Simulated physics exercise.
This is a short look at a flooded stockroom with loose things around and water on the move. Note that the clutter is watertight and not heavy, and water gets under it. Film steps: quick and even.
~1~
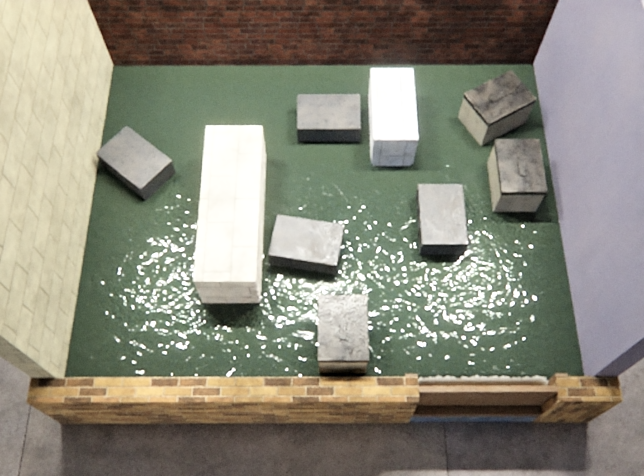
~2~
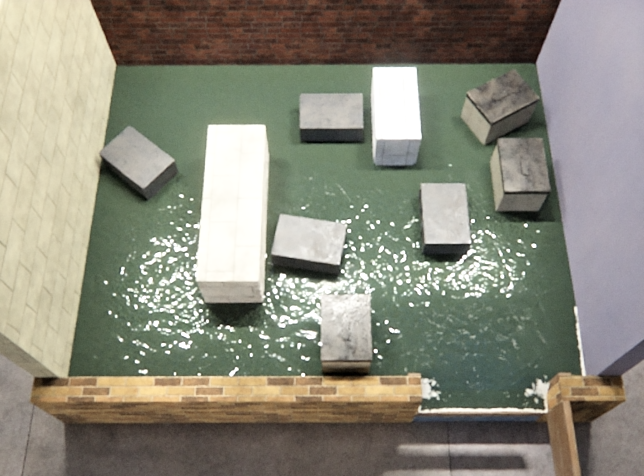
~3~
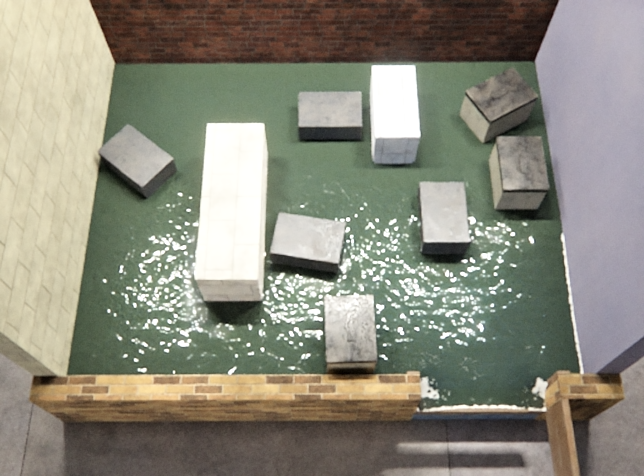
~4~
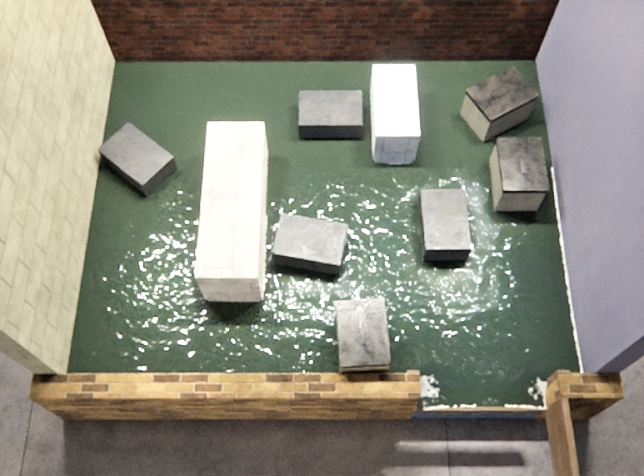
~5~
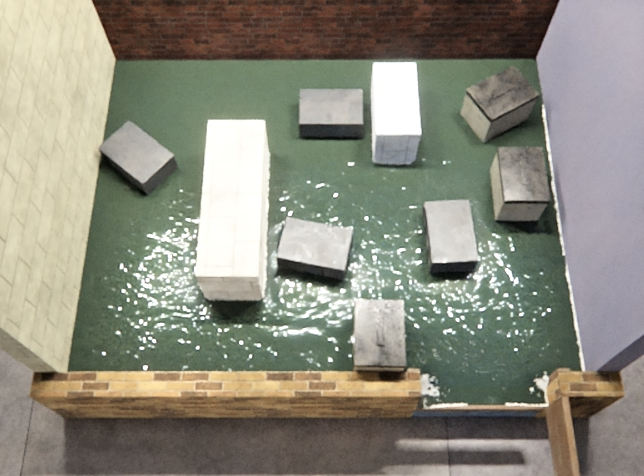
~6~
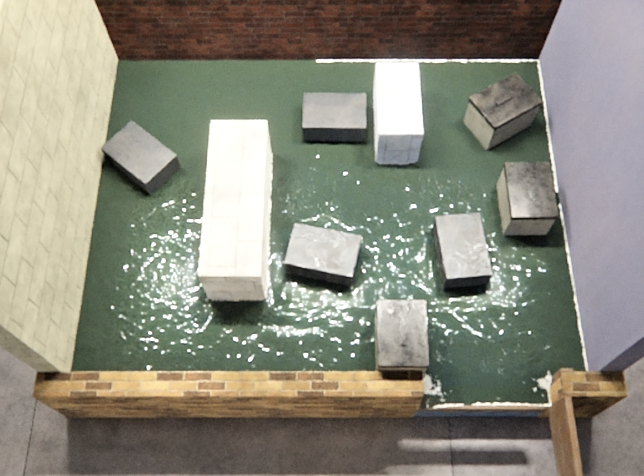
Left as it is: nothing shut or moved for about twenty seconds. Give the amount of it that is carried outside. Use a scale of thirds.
On that scale, two thirds or above.
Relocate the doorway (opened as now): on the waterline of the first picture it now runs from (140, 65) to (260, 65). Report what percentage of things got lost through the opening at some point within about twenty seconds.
I'd guess around 70 percent.
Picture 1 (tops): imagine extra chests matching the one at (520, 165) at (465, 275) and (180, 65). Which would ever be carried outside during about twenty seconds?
Following the list, the first is escaping and the second is never leaving.
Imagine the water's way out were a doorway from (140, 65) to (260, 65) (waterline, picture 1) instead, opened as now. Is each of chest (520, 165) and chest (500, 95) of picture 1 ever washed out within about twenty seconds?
In turn: Never escapes, never escapes.
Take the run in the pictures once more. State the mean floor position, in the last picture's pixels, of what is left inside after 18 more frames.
The average lies close to (334, 233).
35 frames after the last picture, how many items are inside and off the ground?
The answer would be 2.
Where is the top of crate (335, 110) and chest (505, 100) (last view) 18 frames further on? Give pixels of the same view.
Roughly (337, 283) for one and (524, 192) for the other.
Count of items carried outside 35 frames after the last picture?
That makes 5.
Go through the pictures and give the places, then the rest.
In the first frame, a chest at (343, 327), afloat; a crate at (443, 214), afloat; 0 of 7 have shifted.
In the second frame, a chest at (346, 327), afloat; a crate at (446, 213), afloat; 0 of 7 have shifted.
In the third frame, a chest at (350, 328) floats, close to its start; a crate at (444, 212) floats; 0 of 7 have shifted.
In the fourth frame, a chest at (363, 332) floats, close to its start; a crate at (446, 219) floats, close to its start; 2 of 7 have shifted.
In the fifth frame, a chest at (380, 332) floats, close to its start; a crate at (451, 231) floats, close to its start; 4 of 7 have shifted.
In the sixth frame, a chest at (403, 332) floats, a stride from its start; a crate at (463, 245) floats, a stride from its start; 5 of 7 have shifted.
A moment on, 1 of 7 are out; 6 afloat.
Next, 4 of 7 are out; 3 afloat.
Later, 5 of 7 are out; 2 afloat.
In the end, 6 of 7 are out; 1 afloat.
